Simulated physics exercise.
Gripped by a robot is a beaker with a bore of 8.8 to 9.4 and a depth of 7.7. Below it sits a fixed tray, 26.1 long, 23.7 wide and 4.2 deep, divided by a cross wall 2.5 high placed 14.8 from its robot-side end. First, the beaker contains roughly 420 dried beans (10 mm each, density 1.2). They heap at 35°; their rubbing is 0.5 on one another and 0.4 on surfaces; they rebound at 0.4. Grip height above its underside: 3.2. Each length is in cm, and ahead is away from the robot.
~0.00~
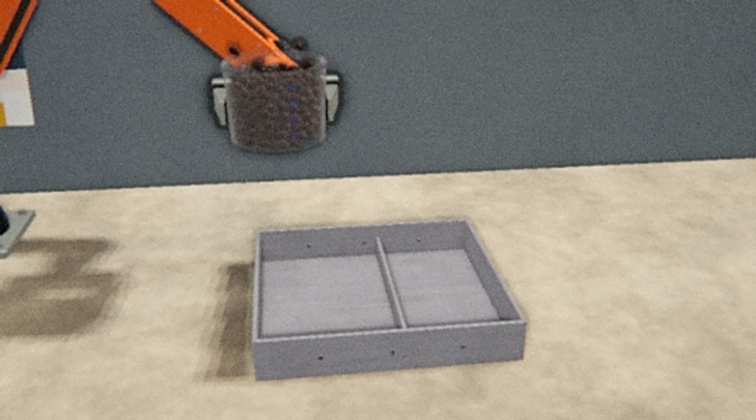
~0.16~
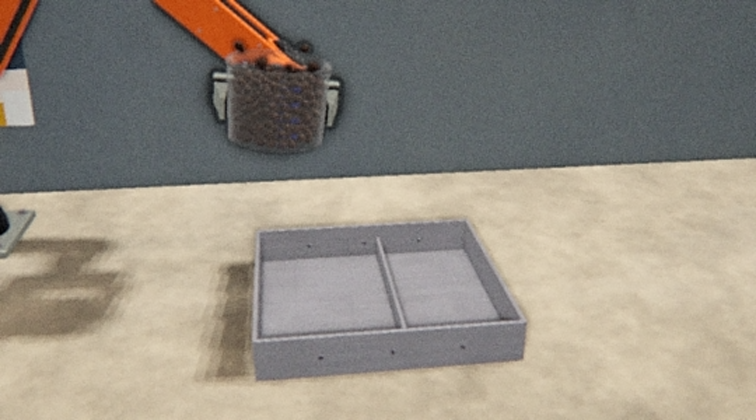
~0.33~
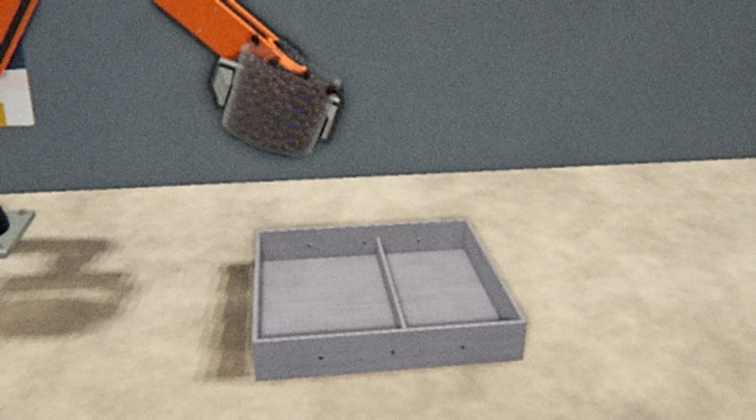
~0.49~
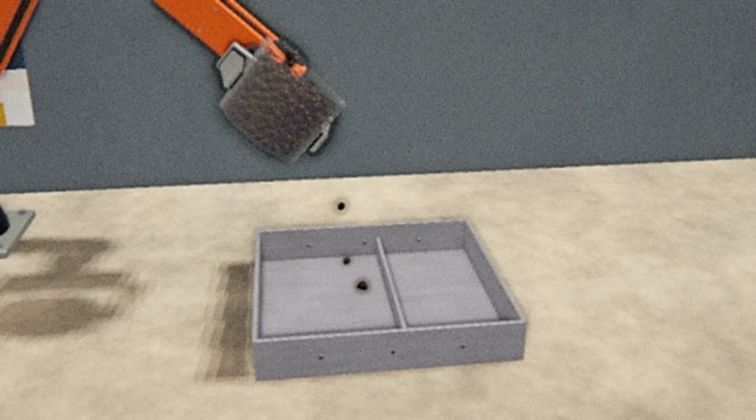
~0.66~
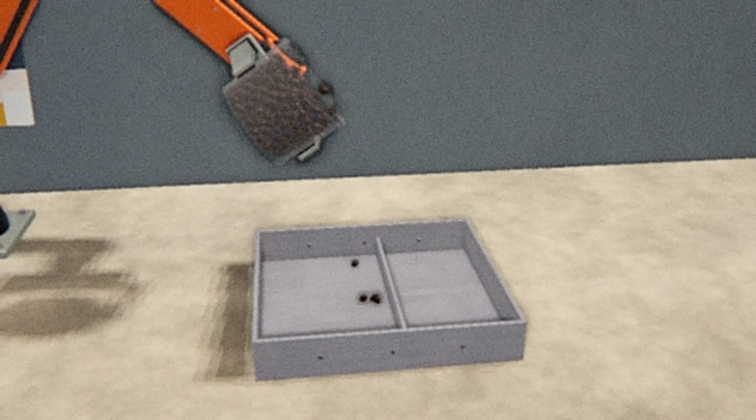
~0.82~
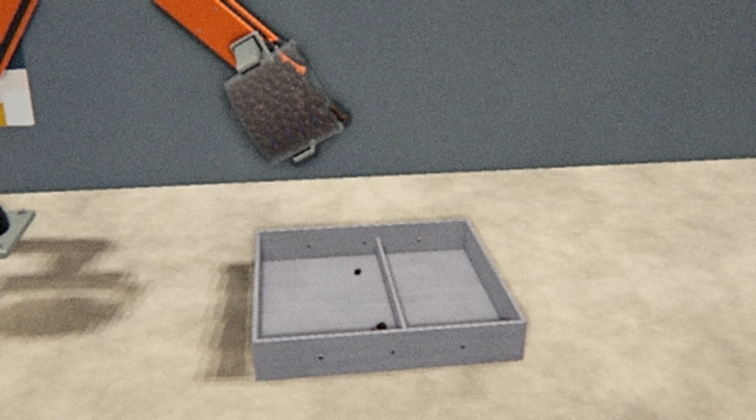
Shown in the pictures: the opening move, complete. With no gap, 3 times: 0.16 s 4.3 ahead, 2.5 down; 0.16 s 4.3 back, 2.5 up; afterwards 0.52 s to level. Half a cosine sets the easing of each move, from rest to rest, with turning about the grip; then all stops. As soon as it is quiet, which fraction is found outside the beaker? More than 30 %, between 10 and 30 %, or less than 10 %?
Between 10 and 30 %.
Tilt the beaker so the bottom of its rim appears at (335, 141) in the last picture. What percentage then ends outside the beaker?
It comes out near 50 percent.
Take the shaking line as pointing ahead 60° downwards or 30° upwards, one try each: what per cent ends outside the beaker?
First try some 5 %, second try some 50 %.
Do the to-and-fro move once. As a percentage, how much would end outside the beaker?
That would give close to 10 percent.
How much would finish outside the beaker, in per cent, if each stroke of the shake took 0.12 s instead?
About 30 per cent, then.
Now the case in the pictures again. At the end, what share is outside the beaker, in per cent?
The share is close to 20 per cent.
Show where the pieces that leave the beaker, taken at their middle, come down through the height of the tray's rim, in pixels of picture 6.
Centre: Roughly (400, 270).
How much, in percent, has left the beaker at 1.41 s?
Share gone: Around 15 %.
After 1.41 s, tilted 62° forward, highest piece 26 above the table; 357 in the beaker, 25 in the far-side part, 18 in the robot-side part, 22 in flight or on a rim.
After 2.00 s, tilted 38° forward, highest piece 26 above the table; 338 in the beaker, 45 in the far-side part, 39 in the robot-side part.
After 2.50 s, level, highest piece 28 above the table; 338 in the beaker, 45 in the far-side part, 39 in the robot-side part.
After 3.55 s, level, highest piece 28 above the table; 338 in the beaker, 45 in the far-side part, 39 in the robot-side part.
In the end, 338 in the beaker, 45 in the far-side part, 39 in the robot-side part. That is 20 % outside the beaker.
